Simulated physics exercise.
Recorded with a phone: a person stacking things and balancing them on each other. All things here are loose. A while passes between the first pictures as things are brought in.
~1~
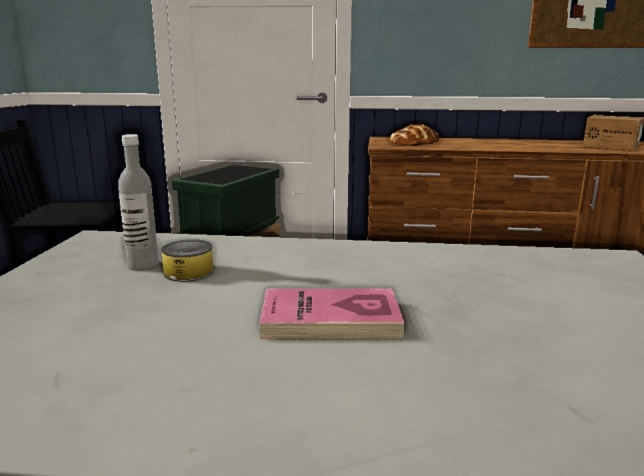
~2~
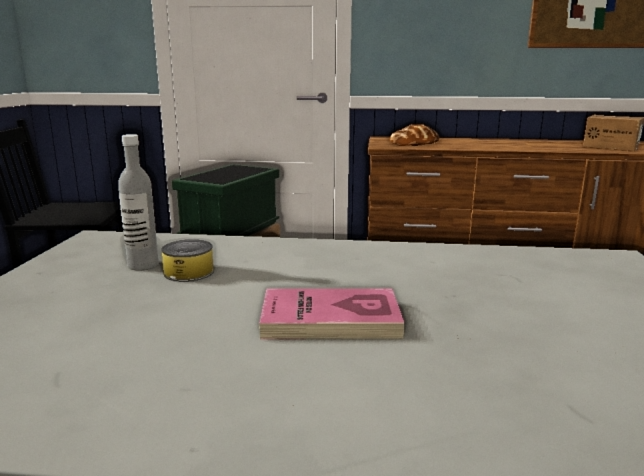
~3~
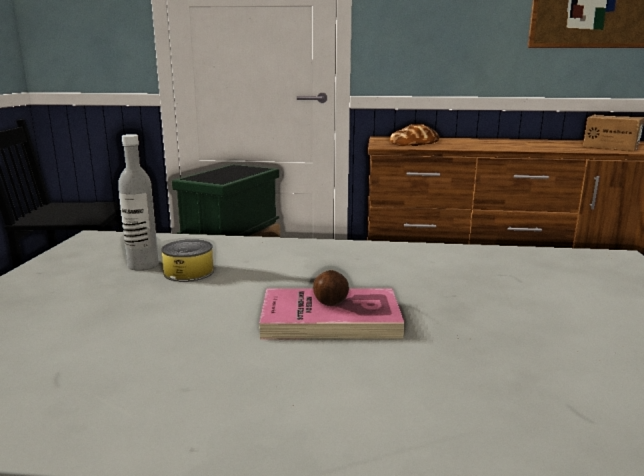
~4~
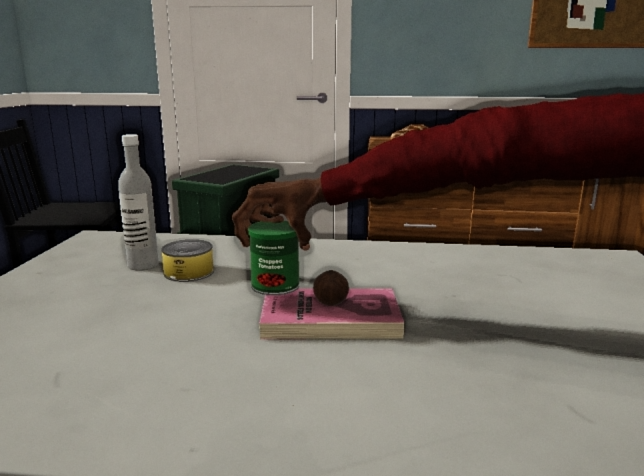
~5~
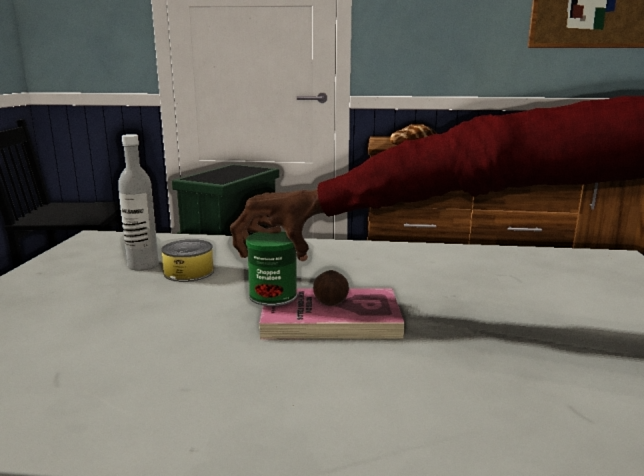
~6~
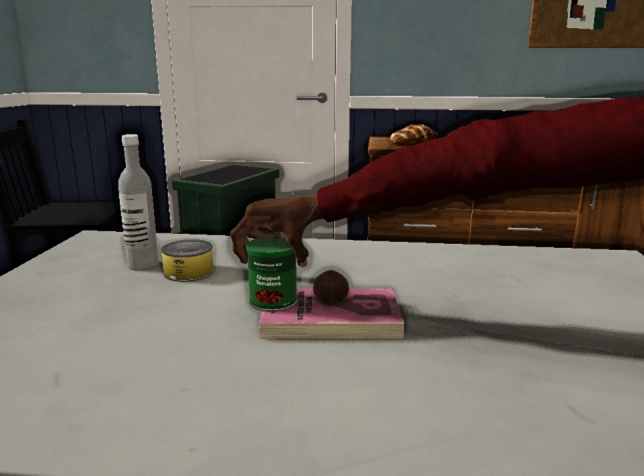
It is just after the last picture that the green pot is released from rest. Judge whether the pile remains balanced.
The pile rests steadily.
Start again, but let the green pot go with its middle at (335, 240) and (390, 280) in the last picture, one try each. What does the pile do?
Case 1: Collapse. Case 2: Stable.
Then, 0.50 s later than the last frame, all is still.
Then, 1.30 s later than the last frame, green pot resting near (273, 273).
When it is over, all 5 as before. End places, in pixels of the last picture, green pot near (273, 273). The pile keeps its balance.
